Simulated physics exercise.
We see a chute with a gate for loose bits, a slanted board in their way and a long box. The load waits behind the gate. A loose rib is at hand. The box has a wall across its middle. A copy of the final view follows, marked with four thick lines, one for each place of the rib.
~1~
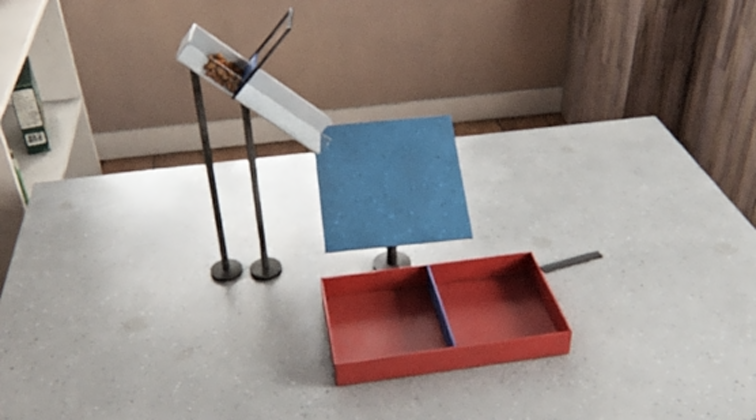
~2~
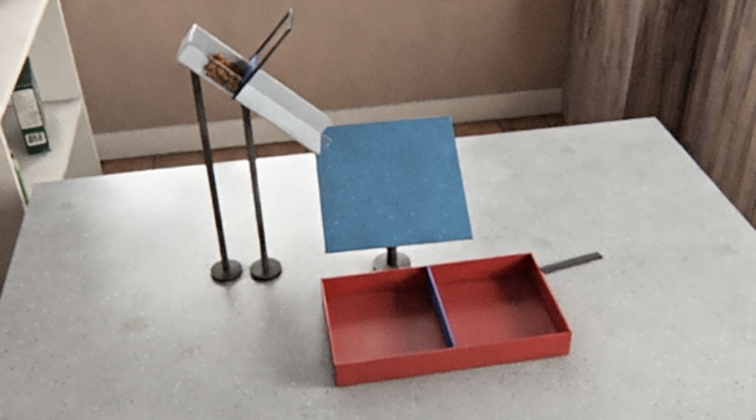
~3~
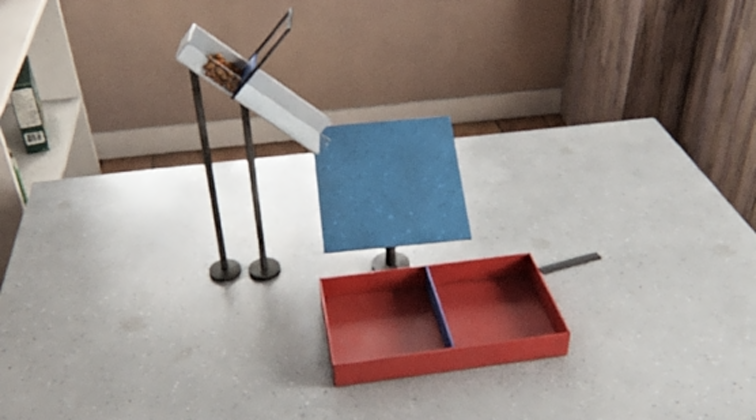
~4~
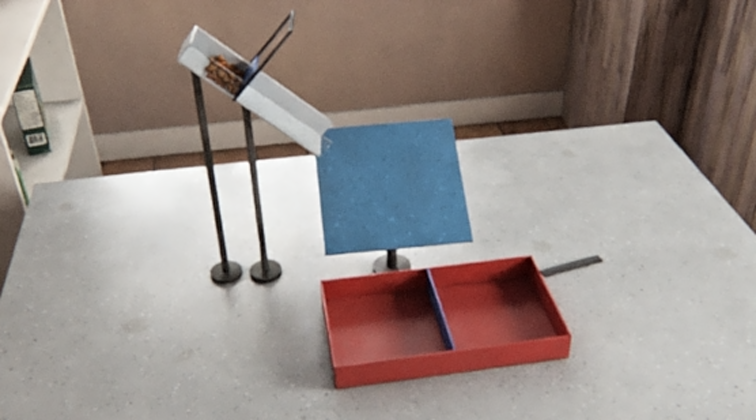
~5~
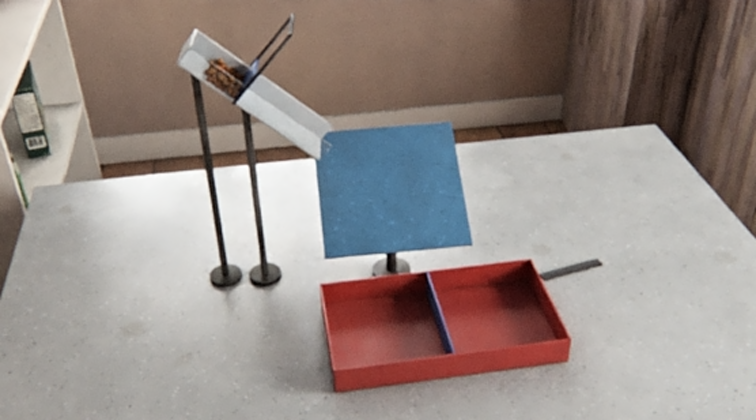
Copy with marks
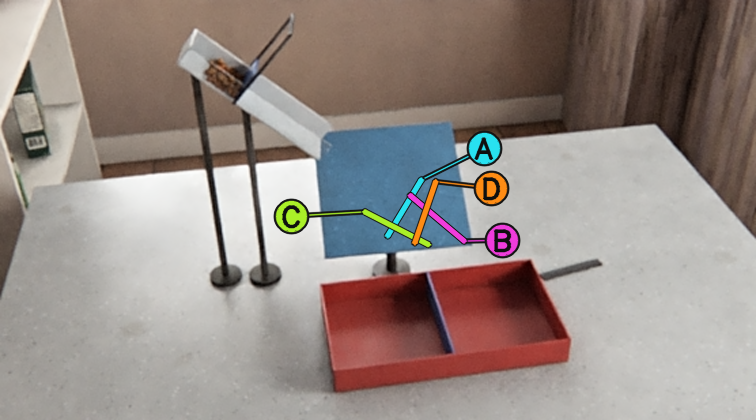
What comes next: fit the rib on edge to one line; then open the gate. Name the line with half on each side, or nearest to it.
The answer is line B.
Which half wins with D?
The left half.
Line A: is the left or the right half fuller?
The left half.
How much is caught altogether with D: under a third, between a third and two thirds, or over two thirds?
Line D gives over two thirds.
On the marked copy, line A from (421, 179) to (387, 235); line B from (410, 195) to (464, 241); line C from (364, 211) to (428, 244); line D from (435, 181) to (414, 242).
With A, of what is caught, nearly all in the left half, a stray few in the right.
With B, of what is caught, about a third in the left half, about two thirds in the right.
With C, of what is caught, a small part in the left half, nearly all in the right.
With D, of what is caught, nearly all in the left half, a stray few in the right.
